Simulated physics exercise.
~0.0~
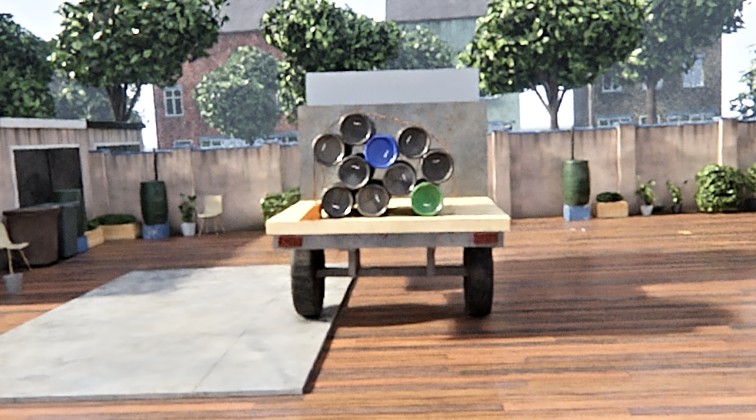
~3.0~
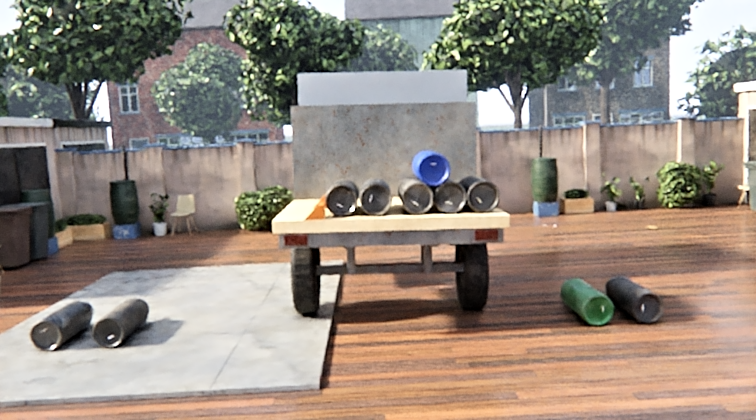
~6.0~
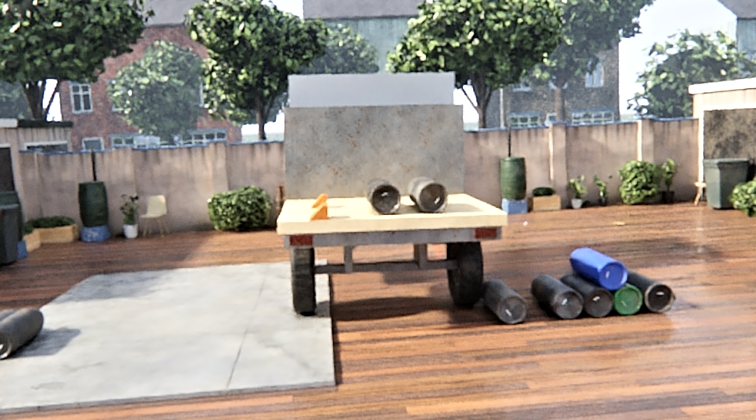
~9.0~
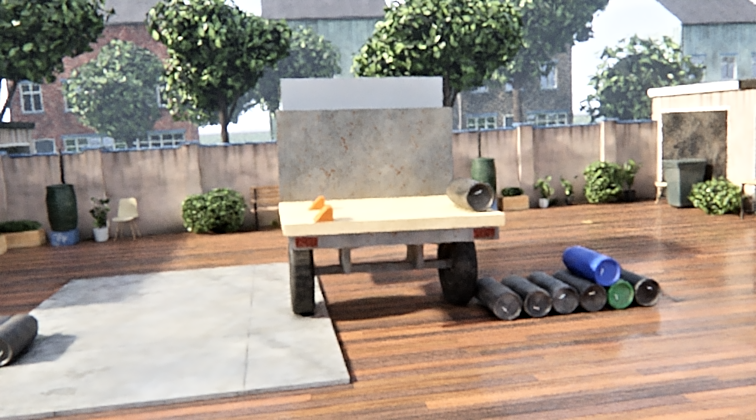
A stack of gas cylinders on the back of a parked flatbed collapsed and tumbled off both sides, the green one dropping to the right and the blue one following, until just one dark cylinder was left at the deck's right edge.
